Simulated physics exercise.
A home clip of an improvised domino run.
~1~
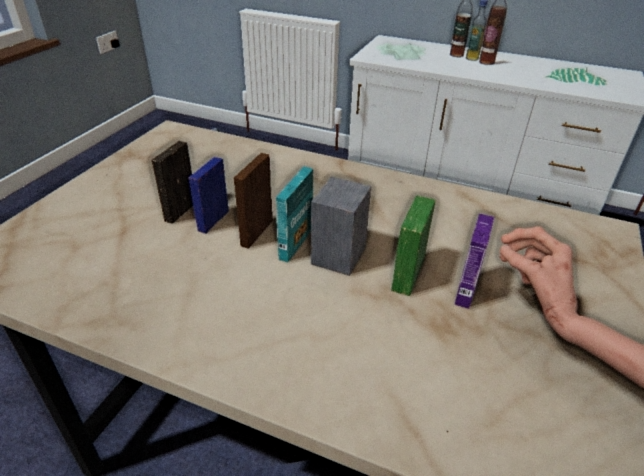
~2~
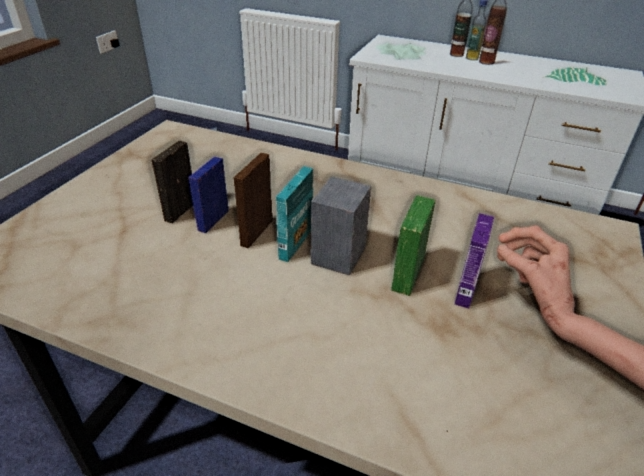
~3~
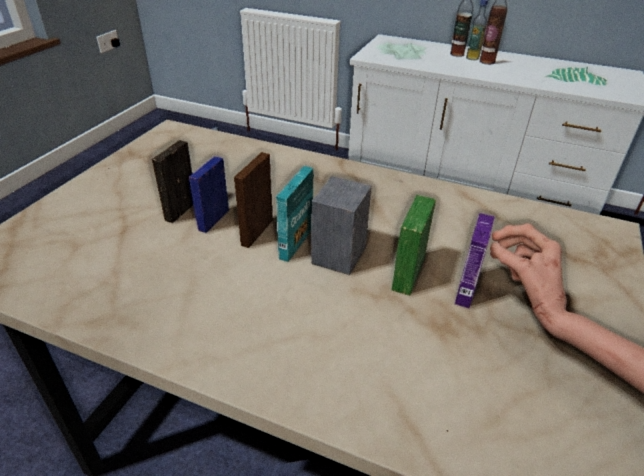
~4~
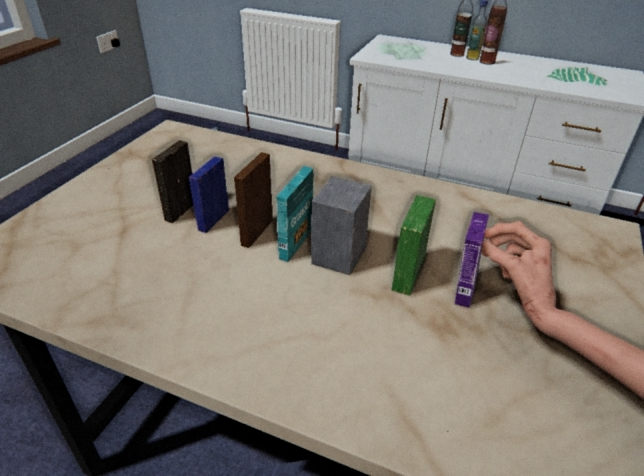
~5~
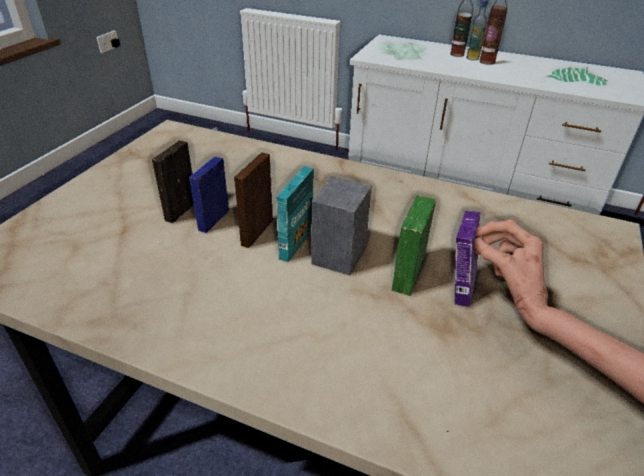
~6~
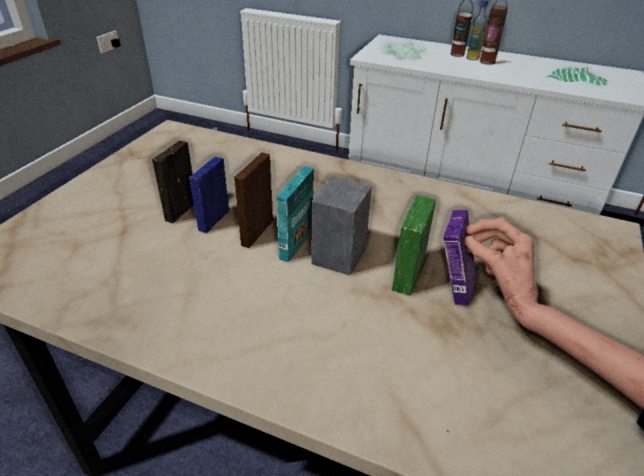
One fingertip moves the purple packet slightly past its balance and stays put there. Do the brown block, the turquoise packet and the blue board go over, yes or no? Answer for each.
Brown block - no, it stays up. Turquoise packet - no, it stays up. Blue board - no, it stays up.
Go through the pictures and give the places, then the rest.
The first picture shows brown block (255, 201); turquoise packet (296, 215); blue board (210, 195).
The second picture shows green board (413, 246); grey block (340, 226).
The third picture shows green board (413, 245); grey block (340, 226).
The fourth picture shows purple packet 4° over; green board (413, 245); grey block (340, 226).
The fifth picture shows purple packet 10° over; green board (413, 245); grey block (341, 226).
The sixth picture shows purple packet 18° over; brown block (256, 201); turquoise packet (296, 214); blue board (211, 195).
Then, 0.30 s later than the last frame, purple packet 44° over; green board tilted by 14°.
Then, 0.70 s later than the last frame, purple packet 70° over; green board tilted by 36°.
When it is over, lying over on the table, green board; the other 4 as before. End places, in pixels of the last picture, brown block near (256, 201), turquoise packet near (296, 214).
